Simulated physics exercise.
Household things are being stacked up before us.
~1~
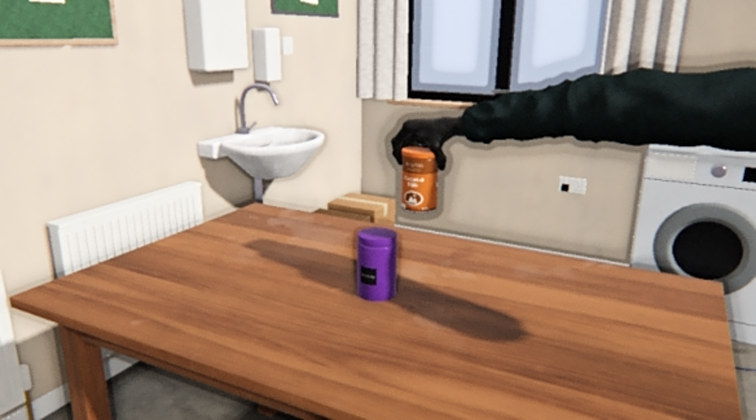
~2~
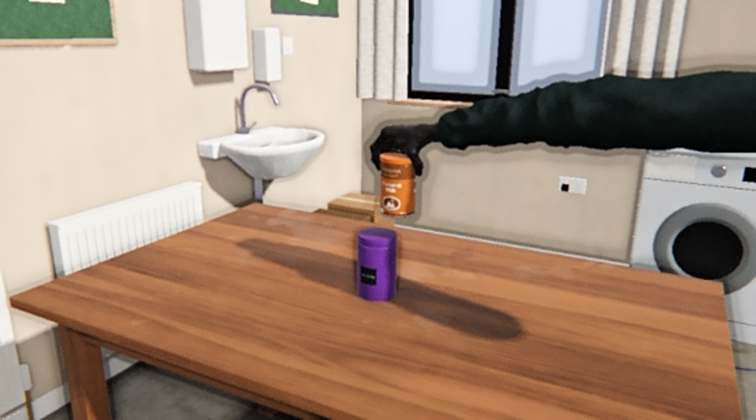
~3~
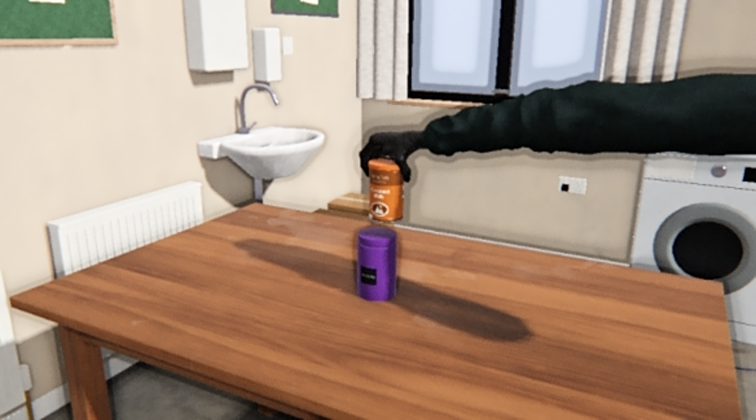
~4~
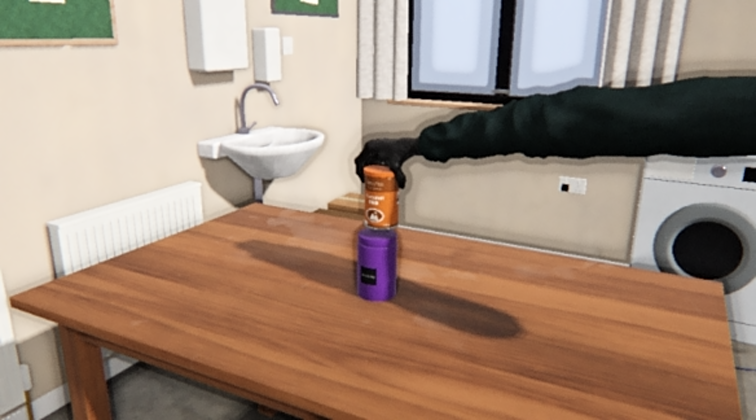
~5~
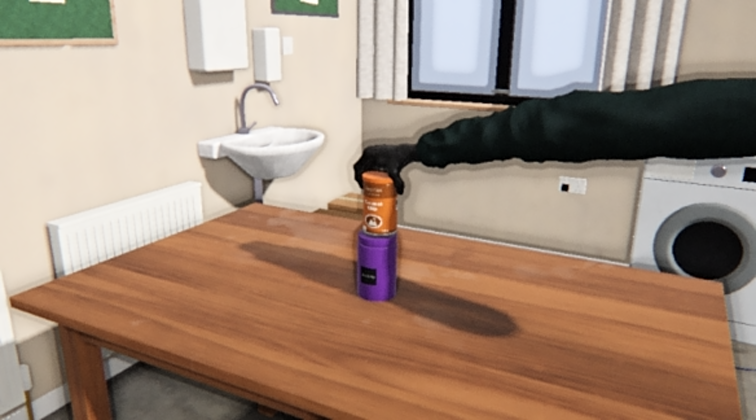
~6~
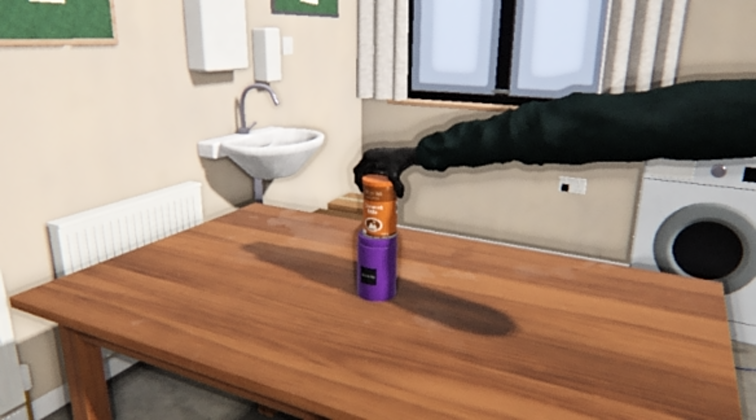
A black-gloved hand on a dark-sleeved arm reaches in from the right, holding an orange tin above a wooden table in a room seen from slightly above by a still camera. A purple jar stands mid-table, with a sink and radiator behind to the left and a washing machine to the right. The hand moves the tin left and down, sets it on the jar and keeps holding it.
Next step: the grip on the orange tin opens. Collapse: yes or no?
Collapse: No.
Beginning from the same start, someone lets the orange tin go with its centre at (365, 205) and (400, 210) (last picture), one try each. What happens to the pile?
Well, on the first go it stays steady, and on the second it tumbles down.
Then, 0.50 s on from there, no change.
Then, 1.30 s on from there, orange tin resting near (380, 207).
In the end, both unmoved. At the end, from the last picture's camera, orange tin near (380, 207). The pile stays up.
